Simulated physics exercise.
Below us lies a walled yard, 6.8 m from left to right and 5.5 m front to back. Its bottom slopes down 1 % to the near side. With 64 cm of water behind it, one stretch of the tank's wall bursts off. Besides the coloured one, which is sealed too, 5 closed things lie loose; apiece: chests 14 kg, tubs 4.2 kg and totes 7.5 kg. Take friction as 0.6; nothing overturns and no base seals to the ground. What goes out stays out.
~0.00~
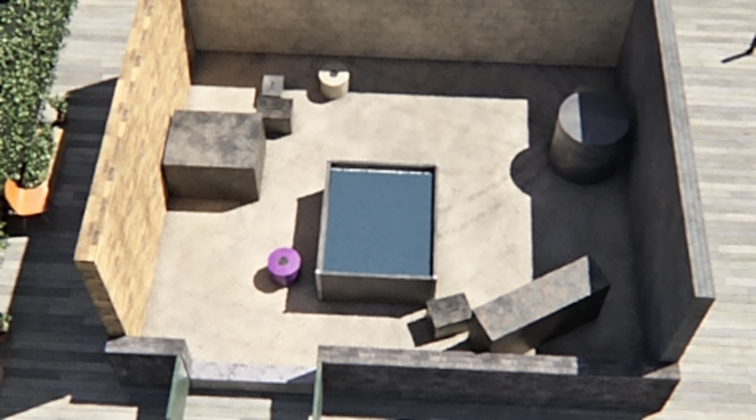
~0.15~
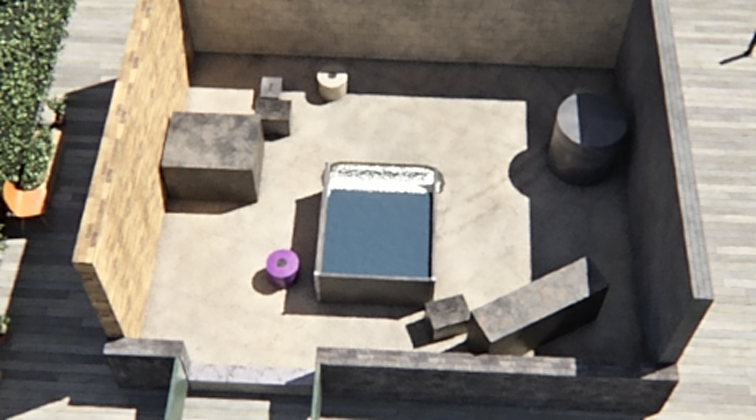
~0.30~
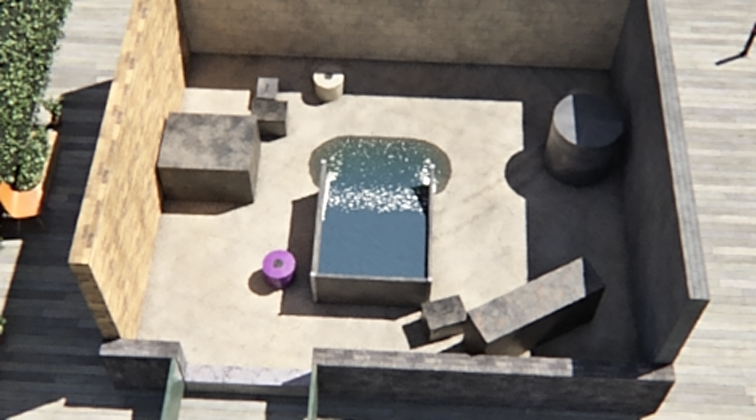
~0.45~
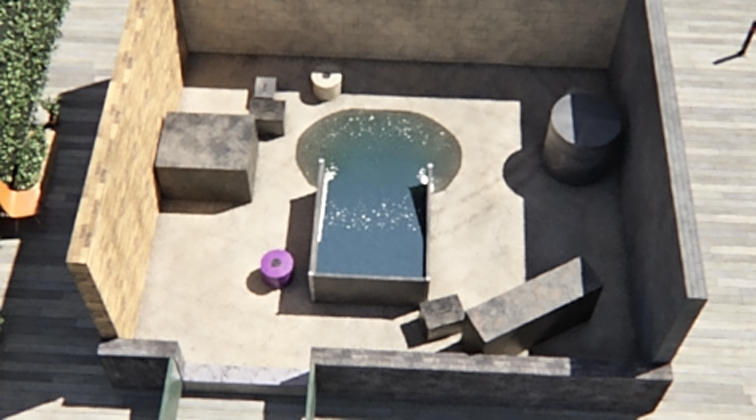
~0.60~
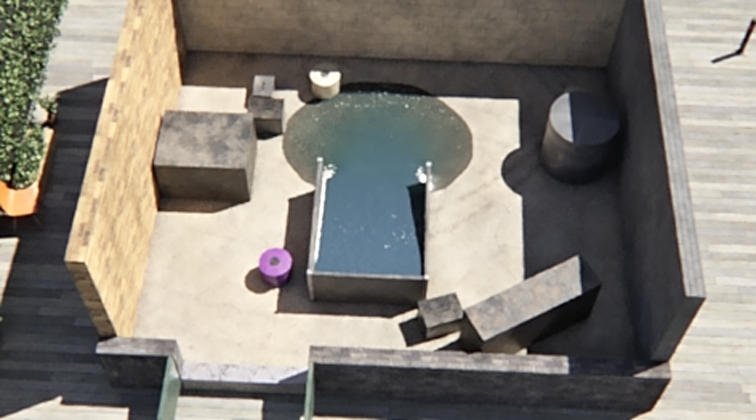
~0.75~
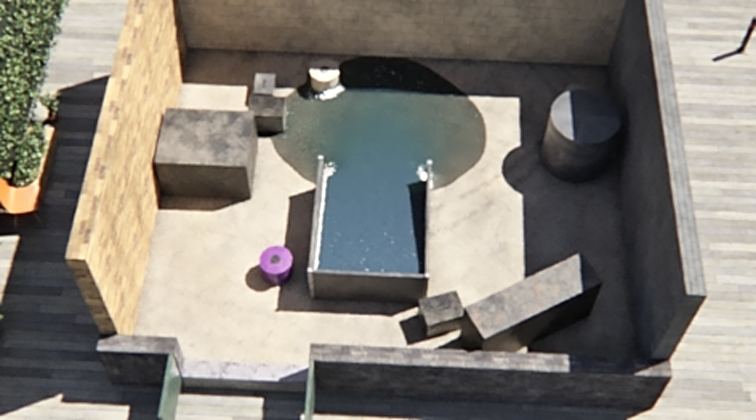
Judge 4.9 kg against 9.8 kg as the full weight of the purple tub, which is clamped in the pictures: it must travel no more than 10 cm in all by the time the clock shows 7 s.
I expect that only the larger load is enough.
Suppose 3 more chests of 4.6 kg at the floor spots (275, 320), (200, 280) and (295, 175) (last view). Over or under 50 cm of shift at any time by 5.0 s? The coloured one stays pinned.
In turn: Less, under, over.
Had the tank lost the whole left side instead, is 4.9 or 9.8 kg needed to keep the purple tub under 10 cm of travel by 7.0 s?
In that case neither weight holds it.
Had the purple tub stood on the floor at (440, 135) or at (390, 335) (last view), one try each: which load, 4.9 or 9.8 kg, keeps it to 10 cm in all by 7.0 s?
In turn: Neither holds; the smaller is enough.
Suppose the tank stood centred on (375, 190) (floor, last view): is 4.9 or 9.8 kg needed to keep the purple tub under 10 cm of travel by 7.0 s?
In that case only the larger load is enough.
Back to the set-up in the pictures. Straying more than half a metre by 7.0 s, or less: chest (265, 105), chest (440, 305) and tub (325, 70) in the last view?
In that order: Over, under, past it.
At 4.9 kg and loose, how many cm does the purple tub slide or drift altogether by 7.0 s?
Some 30 cm in all.
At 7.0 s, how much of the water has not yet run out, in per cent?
Some 100 per cent remains.
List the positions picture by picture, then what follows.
The purple tub at (284, 261), on the bottom; water covers 2.7 m2; 0 of 6 have shifted, in the first frame.
The purple tub at (282, 263), on the bottom; water covers 3.6 m2; 0 of 6 have shifted, in the second frame.
The purple tub at (278, 263), on the bottom; 4.6 m2 under water; 0 of 6 have shifted, in the third frame.
The purple tub at (276, 263) rests on the ground; water covers 6.0 m2; 0 of 6 have shifted, in the fourth frame.
The purple tub at (275, 261) rests on the ground; 7.5 m2 under water; 0 of 6 have shifted, in the fifth frame.
The purple tub at (276, 259) rests on the ground; 9.0 m2 under water; 1 of 6 have shifted, in the sixth frame.
After 1.4 s the purple tub would be 0 cm from its start with 4.9 kg and 0 cm from its start with 9.8 kg; 0 cm of water round it then.
After 3.1 s the purple tub would be 0 cm from its start with 4.9 kg and 0 cm from its start with 9.8 kg; 0 cm of water round it then.
After 4.9 s the purple tub would be 0 cm from its start with 4.9 kg and 0 cm from its start with 9.8 kg; 0 cm of water round it then.
After 7.0 s the purple tub would be 27 cm from its start with 4.9 kg and 0 cm from its start with 9.8 kg; 2 cm of water round it then.
